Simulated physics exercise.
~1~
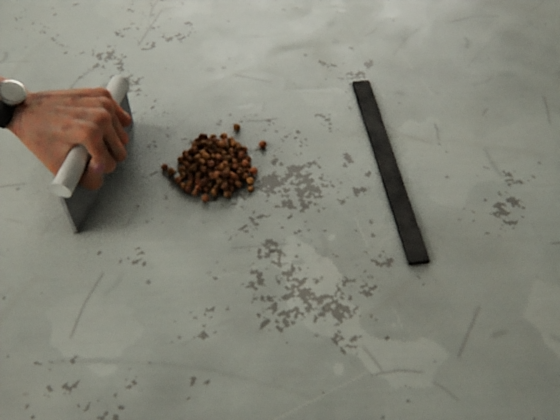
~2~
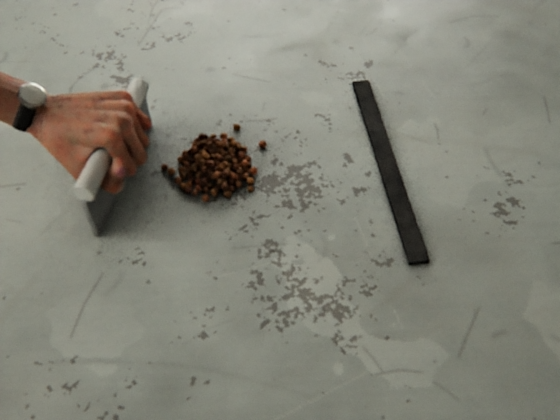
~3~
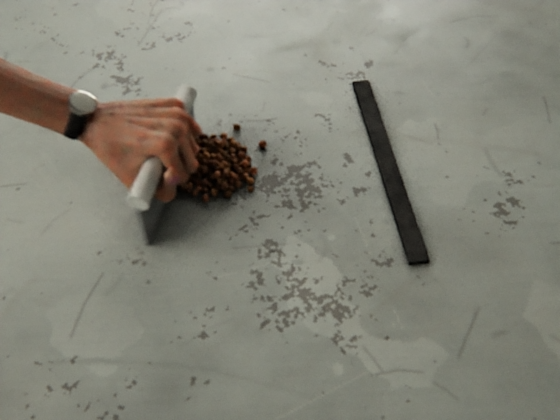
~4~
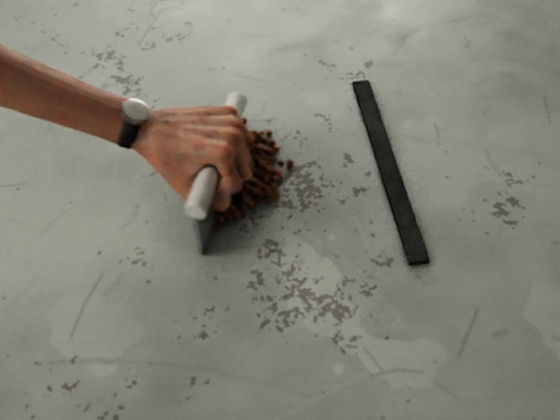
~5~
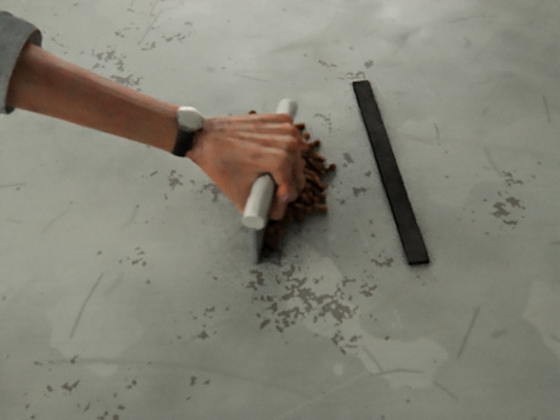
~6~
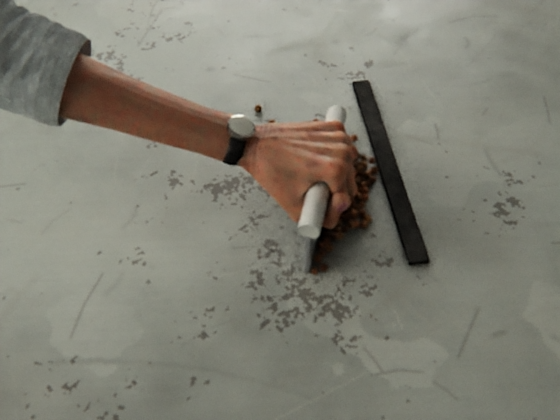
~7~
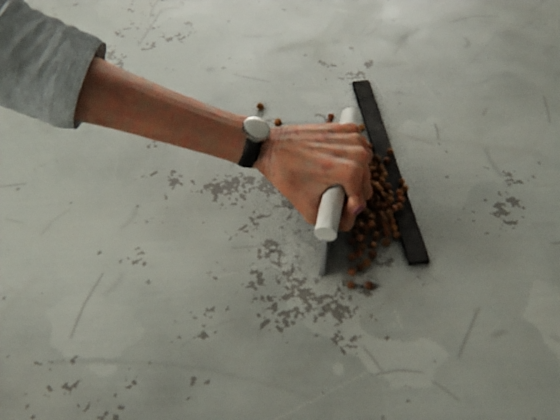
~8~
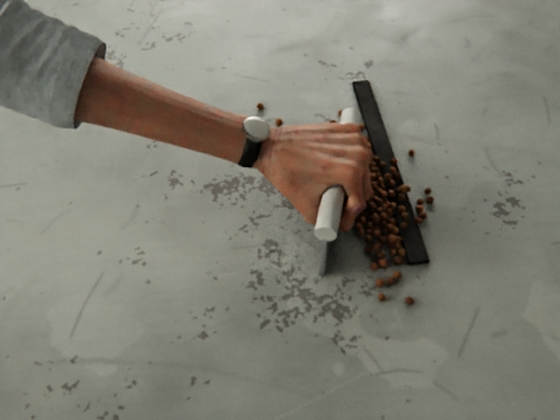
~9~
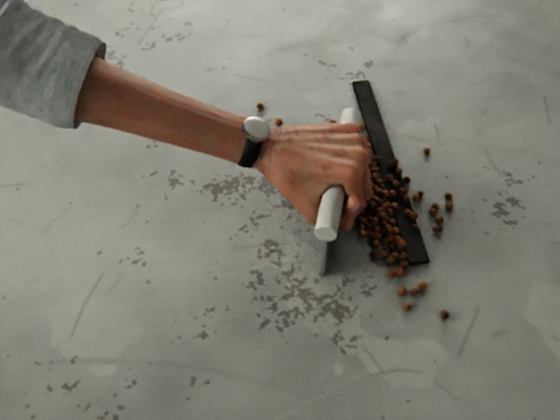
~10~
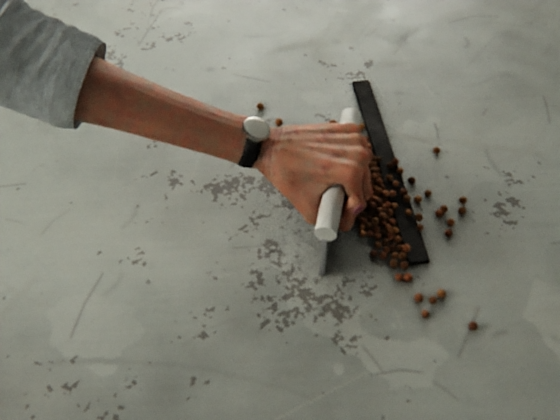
A hand pushes small brown balls rightwards with a scraper, scattering some past a dark strip.
